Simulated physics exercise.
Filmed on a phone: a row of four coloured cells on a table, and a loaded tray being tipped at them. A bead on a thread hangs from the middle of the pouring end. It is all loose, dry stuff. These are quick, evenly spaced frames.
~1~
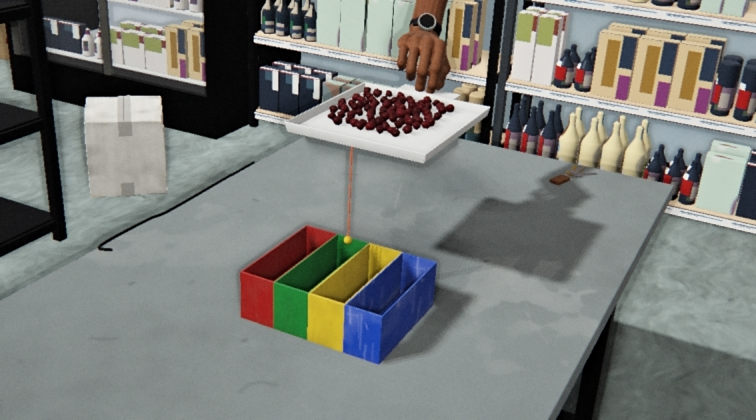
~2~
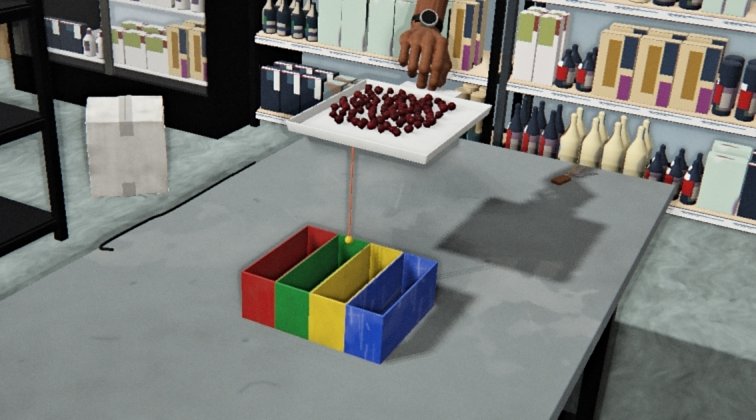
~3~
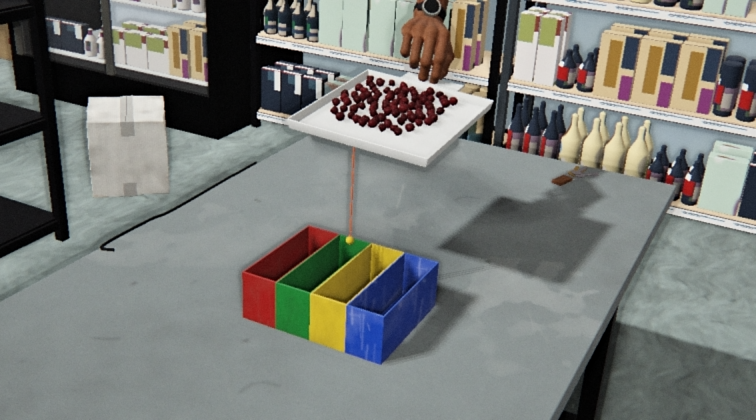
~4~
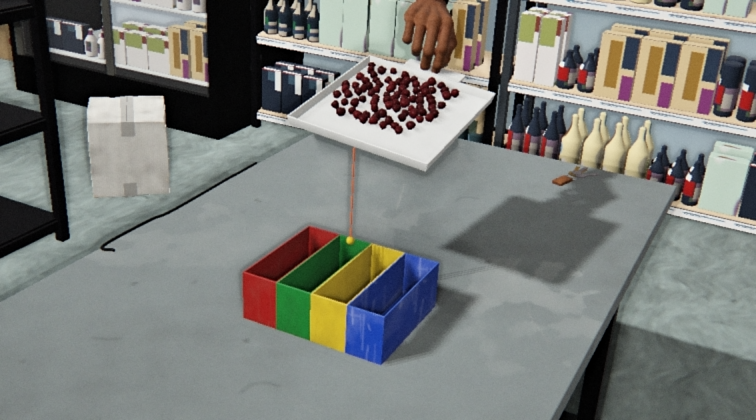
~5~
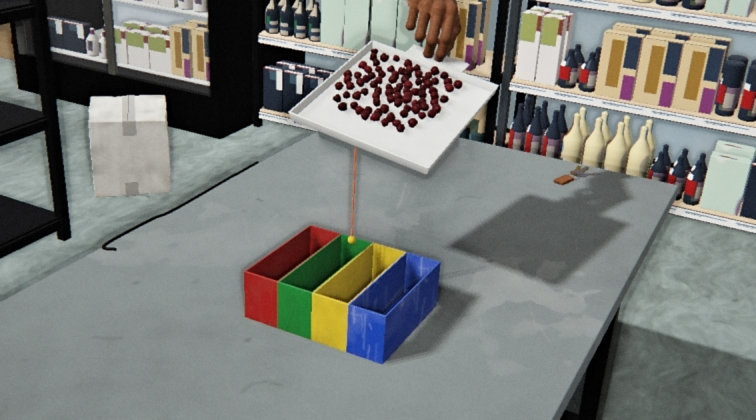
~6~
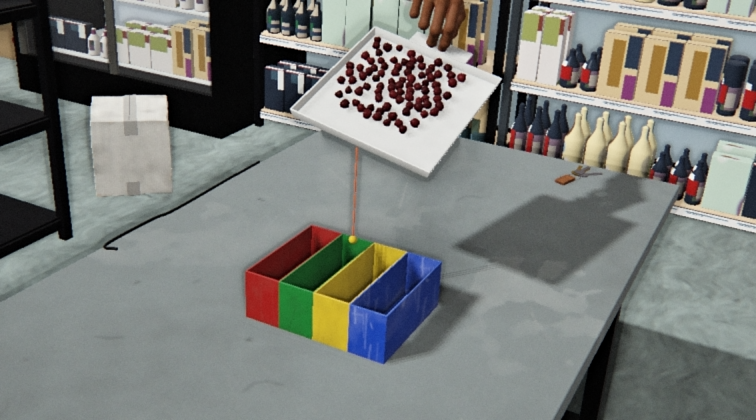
On a grey table in a shop, a hand tilting a white tray of dark red cherries above four coloured cells.
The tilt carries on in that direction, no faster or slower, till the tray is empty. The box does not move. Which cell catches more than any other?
It favours the blue compartment.
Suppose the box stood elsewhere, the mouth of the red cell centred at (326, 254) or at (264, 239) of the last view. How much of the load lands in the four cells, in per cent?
About 90 and 20 per cent.
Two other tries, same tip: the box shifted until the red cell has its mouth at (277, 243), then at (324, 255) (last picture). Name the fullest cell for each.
One: The blue one. Two: The yellow one.
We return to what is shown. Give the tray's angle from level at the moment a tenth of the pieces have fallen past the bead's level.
Roughly 65°.
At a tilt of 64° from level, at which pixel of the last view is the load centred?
Roughly at (414, 157).
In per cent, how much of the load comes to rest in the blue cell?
Some 50 per cent.
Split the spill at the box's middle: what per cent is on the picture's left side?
Near 0 %.
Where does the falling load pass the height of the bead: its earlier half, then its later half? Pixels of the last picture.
The first part at (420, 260); the rest at (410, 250).
Soon after the last picture, tray tipped steeply; most on the tray; a stray few in the blue cell; about a quarter falling or outside the box.
A little later, tray tipped past a quarter turn; about half on the tray; a small part in the blue cell; a small part in the yellow cell; a stray few in the green cell; about a quarter falling or outside the box.
Later still, tray tipped past a quarter turn; about half in the blue cell; about a quarter in the yellow cell; a stray few in the green cell; about a quarter falling or outside the box.
At rest, tray tipped past a quarter turn; about half in the blue cell; about a quarter in the yellow cell; a stray few in the green cell; none in the red cell; about a quarter outside the box.
